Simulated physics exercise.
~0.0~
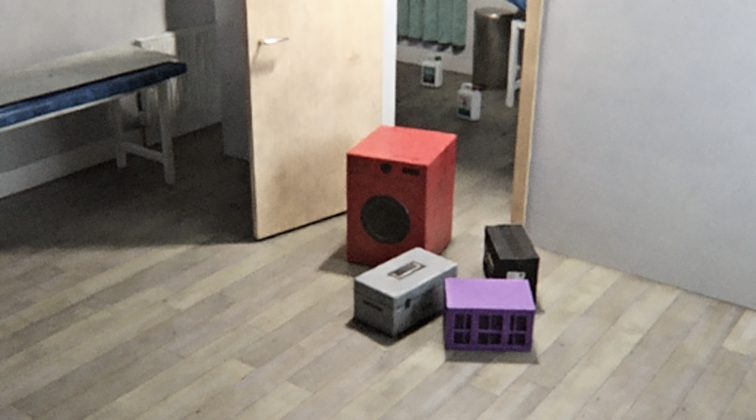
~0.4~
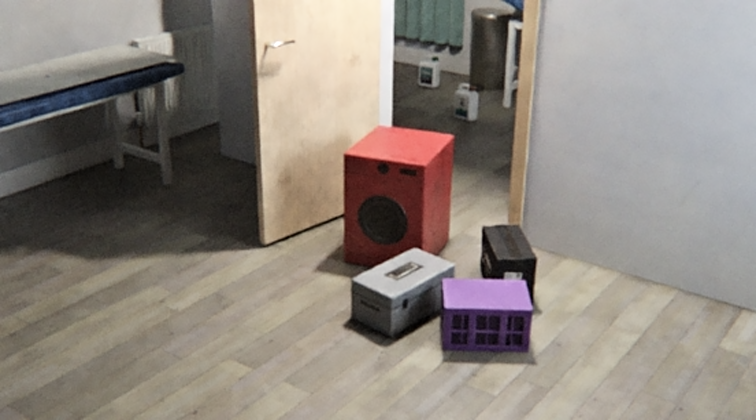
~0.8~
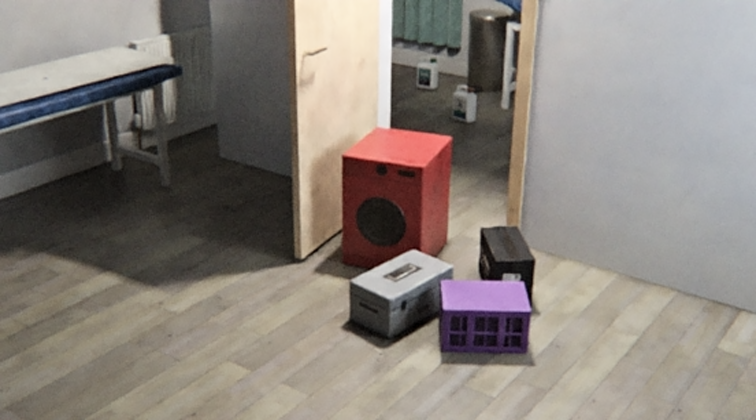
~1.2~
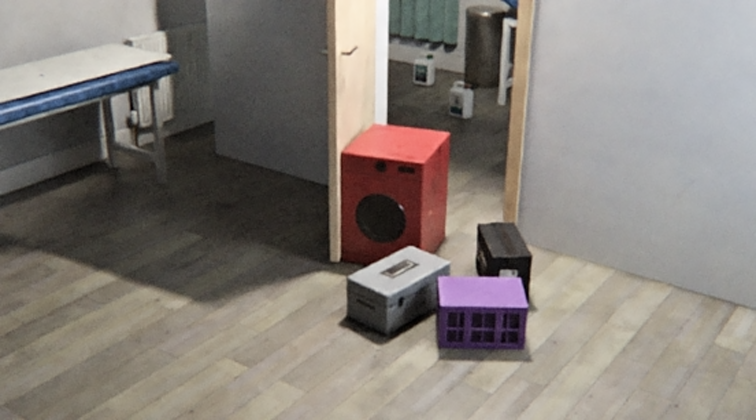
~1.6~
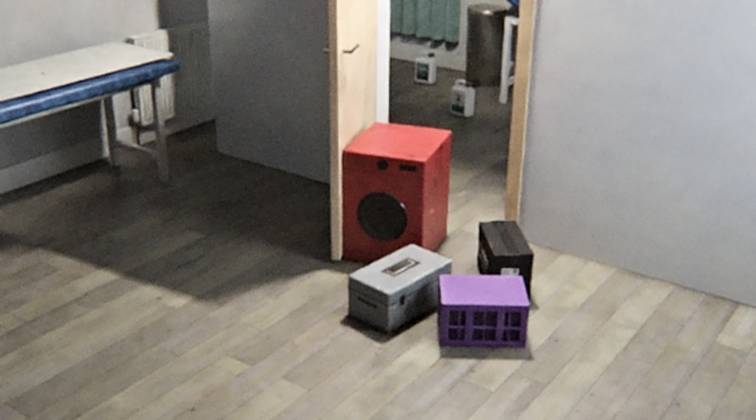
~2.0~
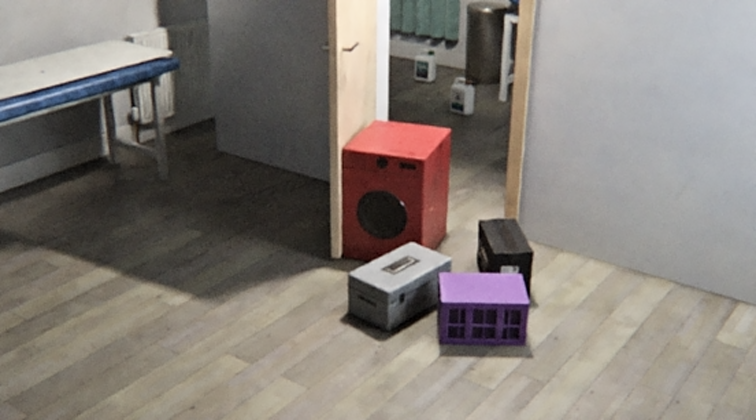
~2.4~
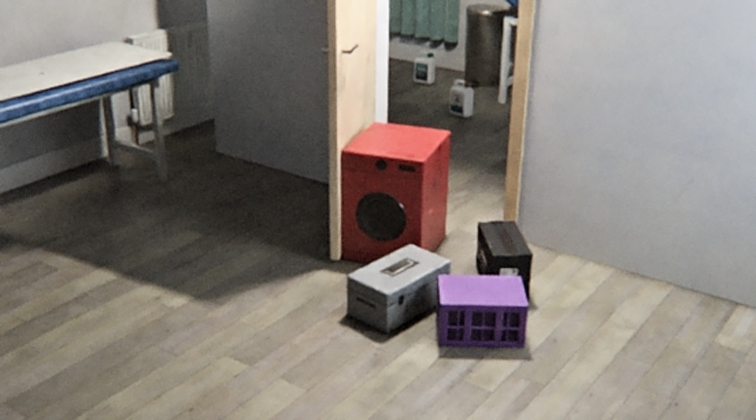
Room doorway with a pale wooden door swinging partway and stopping beside a red appliance, grey toolbox, purple crate and black parcel.
